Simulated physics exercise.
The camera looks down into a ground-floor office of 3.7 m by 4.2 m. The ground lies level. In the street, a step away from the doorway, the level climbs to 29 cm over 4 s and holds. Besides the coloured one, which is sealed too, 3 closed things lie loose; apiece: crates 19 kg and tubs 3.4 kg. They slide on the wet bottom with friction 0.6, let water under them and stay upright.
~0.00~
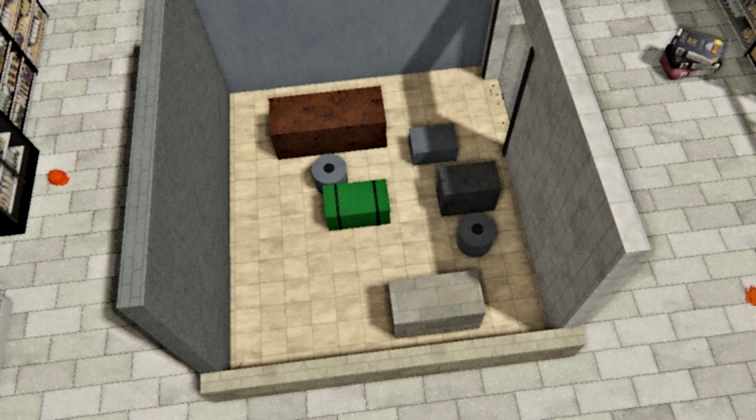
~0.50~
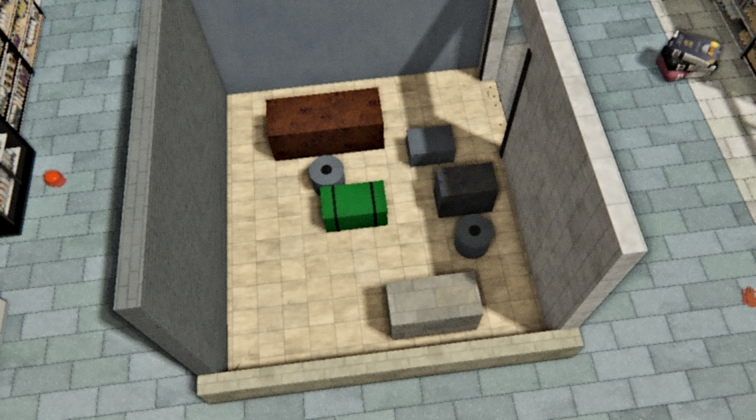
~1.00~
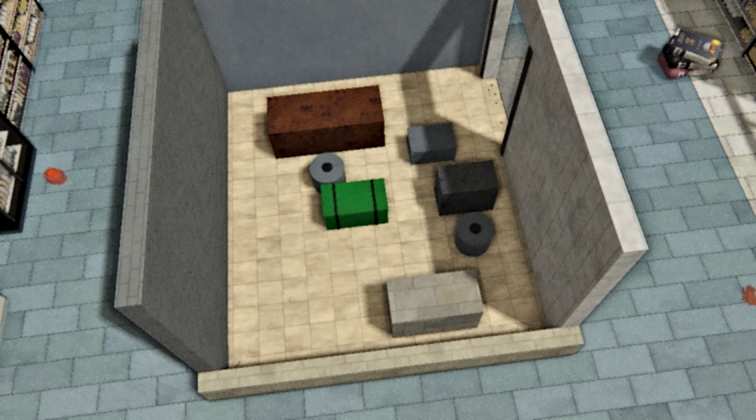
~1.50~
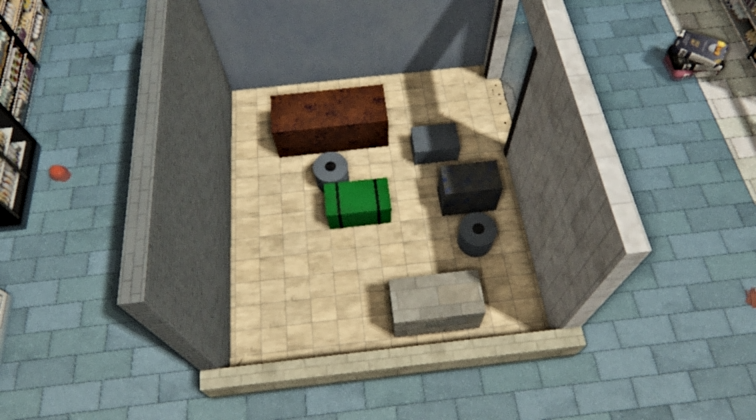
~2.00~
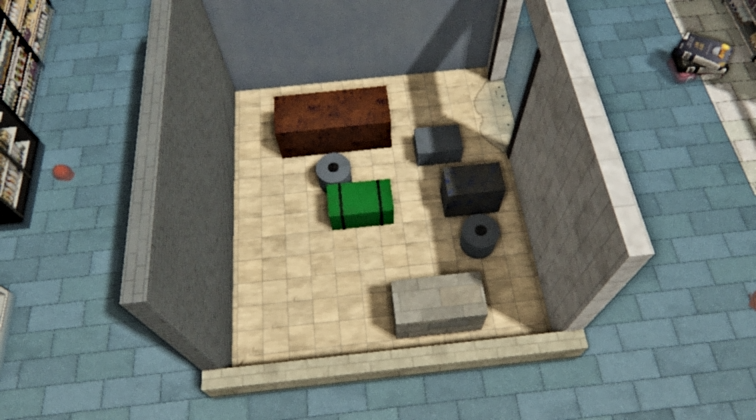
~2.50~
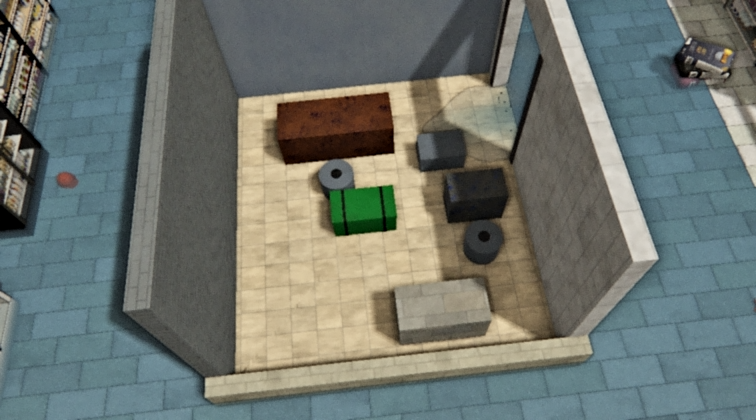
In this clip, seen from above, the paving around a walled room turns from pale grey to wet blue, and a thin sheet of water then spreads inside from the doorway, while the green trunk and other objects stay put.
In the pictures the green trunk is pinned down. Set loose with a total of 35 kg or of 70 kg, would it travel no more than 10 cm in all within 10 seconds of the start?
For it, only the higher weight holds it.
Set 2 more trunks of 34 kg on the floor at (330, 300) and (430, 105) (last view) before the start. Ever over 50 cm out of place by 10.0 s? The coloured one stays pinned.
In turn: Less, more.
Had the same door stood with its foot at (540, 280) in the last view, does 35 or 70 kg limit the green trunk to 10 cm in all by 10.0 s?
In that case neither load is enough.
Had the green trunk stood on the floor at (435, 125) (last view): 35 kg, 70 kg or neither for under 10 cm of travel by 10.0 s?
It takes the larger.
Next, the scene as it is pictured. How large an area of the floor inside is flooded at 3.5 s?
Roughly 3.0 m2.
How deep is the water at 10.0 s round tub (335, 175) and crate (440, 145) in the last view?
Roughly 15 and 12 cm.
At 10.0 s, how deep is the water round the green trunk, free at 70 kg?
Roughly 14 cm.
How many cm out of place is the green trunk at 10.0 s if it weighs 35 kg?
Roughly 150 cm.
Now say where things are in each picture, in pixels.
The green trunk at (356, 198) rests on the ground; water covers 0.0 m2; 0 of 4 have shifted, in the first frame.
The green trunk at (354, 199) rests on the ground; water covers 0.0 m2; 0 of 4 have shifted, in the second frame.
The green trunk at (354, 197), on the bottom; water covers 0.0 m2; 0 of 4 have shifted, in the third frame.
The green trunk at (357, 196), on the bottom; 0.0 m2 under water; 0 of 4 have shifted, in the fourth frame.
The green trunk at (360, 197) rests on the ground; water covers 0.3 m2; 0 of 4 have shifted, in the fifth frame.
The green trunk at (363, 203), on the bottom; water covers 1.0 m2; 0 of 4 have shifted, in the sixth frame.
After 3.5 s the green trunk would be 0 cm from its start with 35 kg and 0 cm from its start with 70 kg; 0 cm of water round it then.
After 4.5 s the green trunk would be 3 cm from its start with 35 kg and 1 cm from its start with 70 kg; 4 cm of water round it then.
After 7.0 s the green trunk would be 33 cm from its start with 35 kg and 1 cm from its start with 70 kg; 8 cm of water round it then.
After 10.0 s the green trunk would be 154 cm from its start with 35 kg and 1 cm from its start with 70 kg; 14 cm of water round it then.
